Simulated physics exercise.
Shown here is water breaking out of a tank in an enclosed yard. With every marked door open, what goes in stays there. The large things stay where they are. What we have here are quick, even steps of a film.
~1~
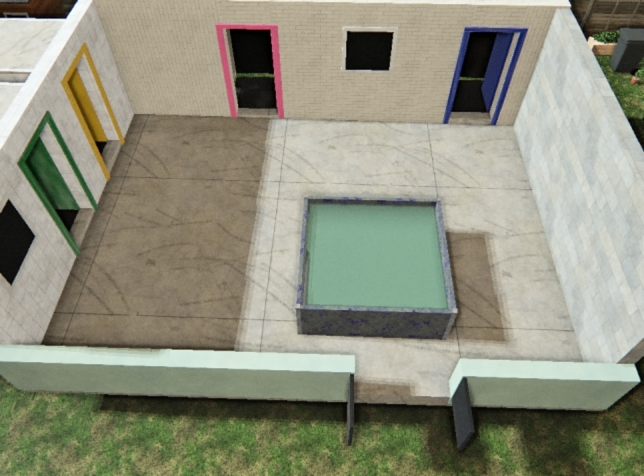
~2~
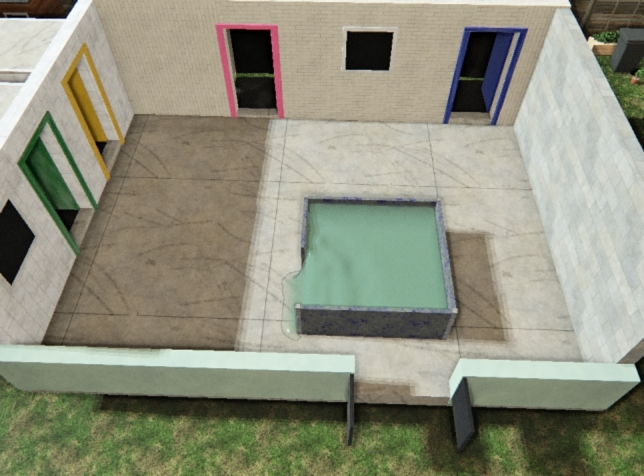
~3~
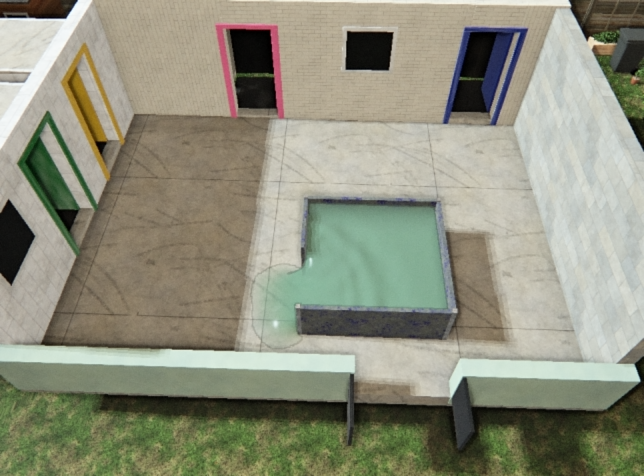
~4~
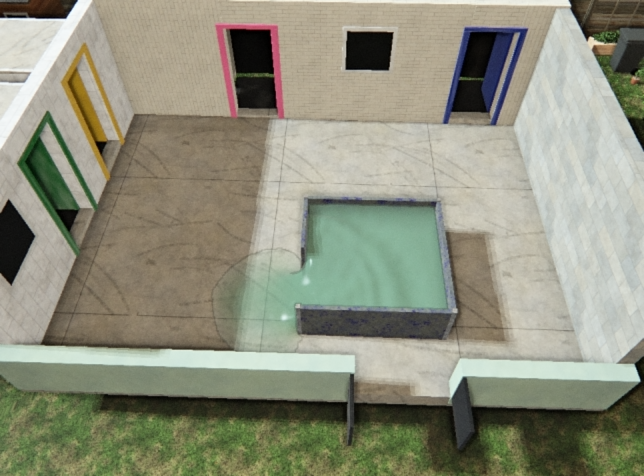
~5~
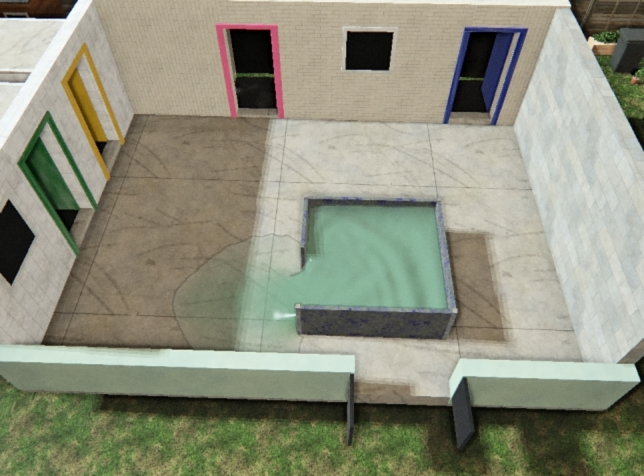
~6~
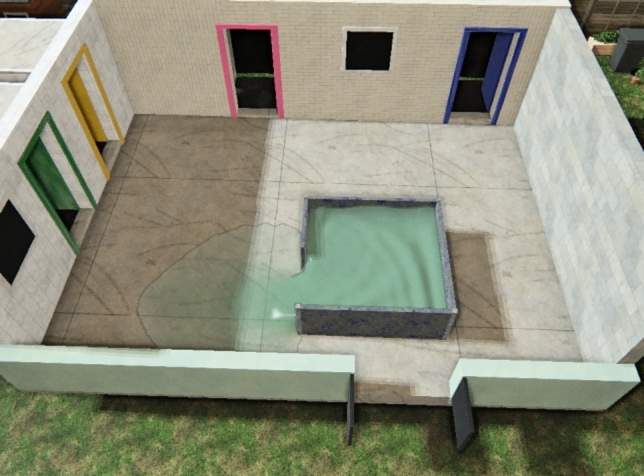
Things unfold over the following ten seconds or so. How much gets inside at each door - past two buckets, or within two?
The yellow door within two, the green door past two, the pink door past two, the blue door within two.
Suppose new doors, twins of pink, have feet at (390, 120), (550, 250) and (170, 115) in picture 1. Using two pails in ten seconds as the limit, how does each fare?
In order: Falls short, falls short, exceeds it.
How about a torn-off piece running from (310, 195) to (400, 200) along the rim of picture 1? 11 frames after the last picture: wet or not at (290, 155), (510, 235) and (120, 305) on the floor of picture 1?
So: Wetted, then spared, then spared.
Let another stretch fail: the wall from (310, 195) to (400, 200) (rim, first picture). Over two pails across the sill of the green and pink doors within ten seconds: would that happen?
Lab note - green door stays short of it, pink door tops the mark.
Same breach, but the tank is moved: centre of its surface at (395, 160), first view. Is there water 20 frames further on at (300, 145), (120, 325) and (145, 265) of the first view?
Well, in the order you listed them, they'd be unreached, reached by the flood and reached by the flood.
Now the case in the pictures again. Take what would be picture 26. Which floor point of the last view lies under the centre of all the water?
It is near (246, 273).
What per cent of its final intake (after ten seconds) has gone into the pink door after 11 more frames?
Share by then: 0 in a hundred.
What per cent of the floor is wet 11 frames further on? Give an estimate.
Share estimate: About 30 per cent.
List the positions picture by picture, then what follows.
The first picture shows the open tank at (374, 252) is whole and still.
In the second picture, the front is at (290, 334), out from the gap at (303, 295).
In the third picture, water pours out at (303, 296) and has run to (262, 277).
In the fourth picture, the front is at (220, 288), out from the gap at (304, 297).
In the fifth picture, the front is at (182, 290), out from the gap at (304, 296).
In the sixth picture, the front is at (143, 311), out from the gap at (303, 296).
A moment on, water covers 25 % of the floor; the yellow door not reached, the green door not reached, the pink door not reached, the blue door not reached.
Next, water covers 30 % of the floor; the yellow door not reached, the green door under two buckets in, the pink door not reached, the blue door not reached.
Then, water covers 35 % of the floor; the yellow door wet at the sill, nothing in, the green door over two buckets in, the pink door not reached, the blue door not reached.
Later, water covers 60 % of the floor; the yellow door wet at the sill, nothing in, the green door far over two buckets in, the pink door over two buckets in, the blue door not reached.
In the end, water covers 90 % of the floor; the yellow door wet at the sill, nothing in, the green door far over two buckets in, the pink door over two buckets in, the blue door wet at the sill, nothing in.
